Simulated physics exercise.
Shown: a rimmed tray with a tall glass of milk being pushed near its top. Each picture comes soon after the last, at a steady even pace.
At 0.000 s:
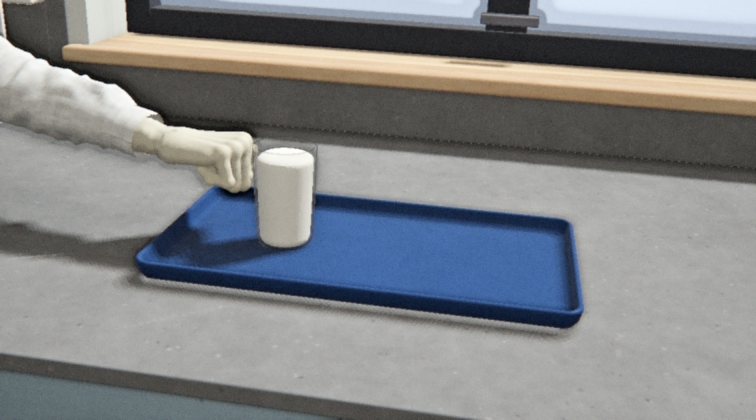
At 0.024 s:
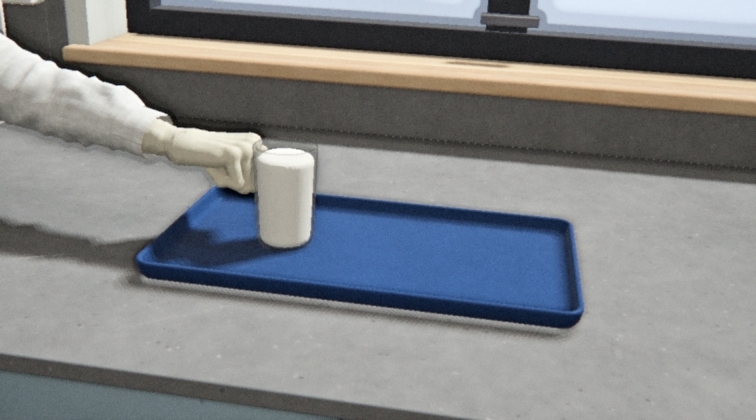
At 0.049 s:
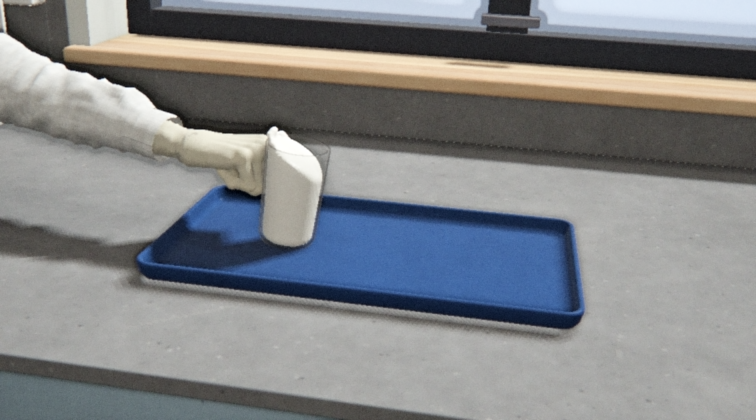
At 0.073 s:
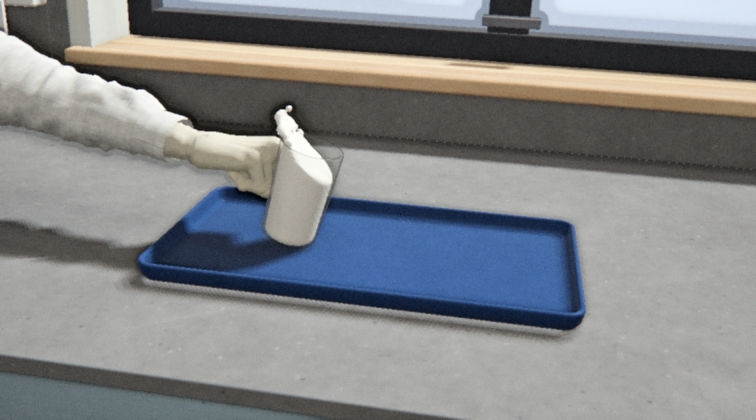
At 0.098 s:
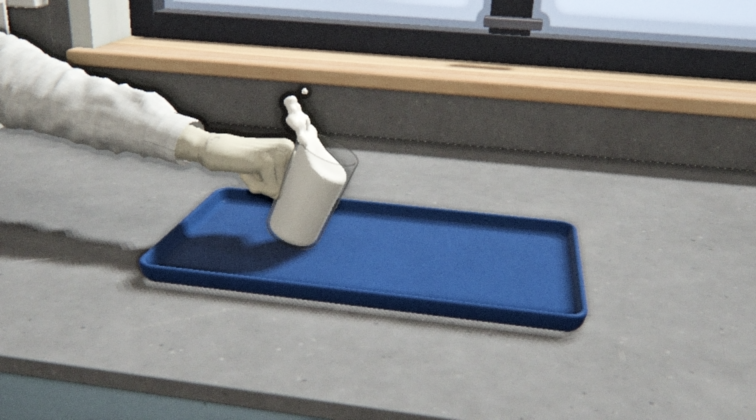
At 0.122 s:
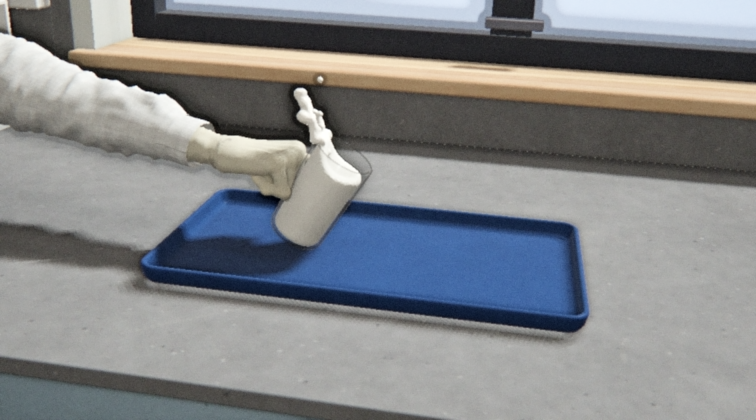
A gloved hand at the left pushes near the top of a tall clear glass of white milk, which stays upright at first, then leans steadily to the right as milk surges up its left side and a thin, lumpy strand with a small droplet rises above the rim. The glass stands toward the left of a blue rimmed tray. Seen from slightly above, the grey counter sits below a wooden windowsill.
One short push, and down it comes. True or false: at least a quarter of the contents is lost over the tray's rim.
True.
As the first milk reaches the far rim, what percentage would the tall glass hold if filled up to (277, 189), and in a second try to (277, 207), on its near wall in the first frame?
50 % and 50 %.
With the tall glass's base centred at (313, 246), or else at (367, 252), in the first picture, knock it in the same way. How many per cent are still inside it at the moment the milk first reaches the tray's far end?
First try about 55 per cent, second try about 65 per cent.
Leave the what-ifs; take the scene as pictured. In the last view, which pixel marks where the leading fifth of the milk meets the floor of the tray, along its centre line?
Roughly at pixel (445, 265) in the last picture.
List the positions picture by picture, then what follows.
In the first frame, it leans 0°; its right rim is at (314, 150); the milk meets the walls at (260, 153) and (313, 159); the tray's far rim is at (574, 262); the tray is clear ahead.
In the second frame, it leans 0°; its right rim is at (315, 150); the milk meets the walls at (260, 154) and (313, 159).
In the third frame, it leans 7°; its right rim is at (328, 153); the milk meets the walls at (272, 139) and (317, 162); 1 per cent is over the edge.
In the fourth frame, it leans 14°; its right rim is at (341, 158); the milk meets the walls at (282, 154) and (327, 170); 2 per cent is over the edge.
In the fifth frame, it leans 22°; its right rim is at (355, 165); the milk meets the walls at (293, 166) and (346, 175); 4 per cent is over the edge.
In the sixth frame, it leans 30°; its right rim is at (369, 173); the milk meets the walls at (297, 179) and (361, 176); 4 per cent is over the edge.
A moment on, the tall glass lies on its side and 82 per cent is in the glass, 6 on the tray and 13 above or beyond its rim.
Next, the tall glass lies on its side and 44 per cent is in the glass, 26 on the tray and 30 above or beyond its rim.
Then the tall glass lies on its side and 26 per cent is in the glass, 44 on the tray and 30 above or beyond its rim.
Later the tall glass lies on its side and 14 per cent is in the glass, 54 on the tray and 32 above or beyond its rim.
At rest 68 per cent is held by tray and glass, 32 is off the tray.
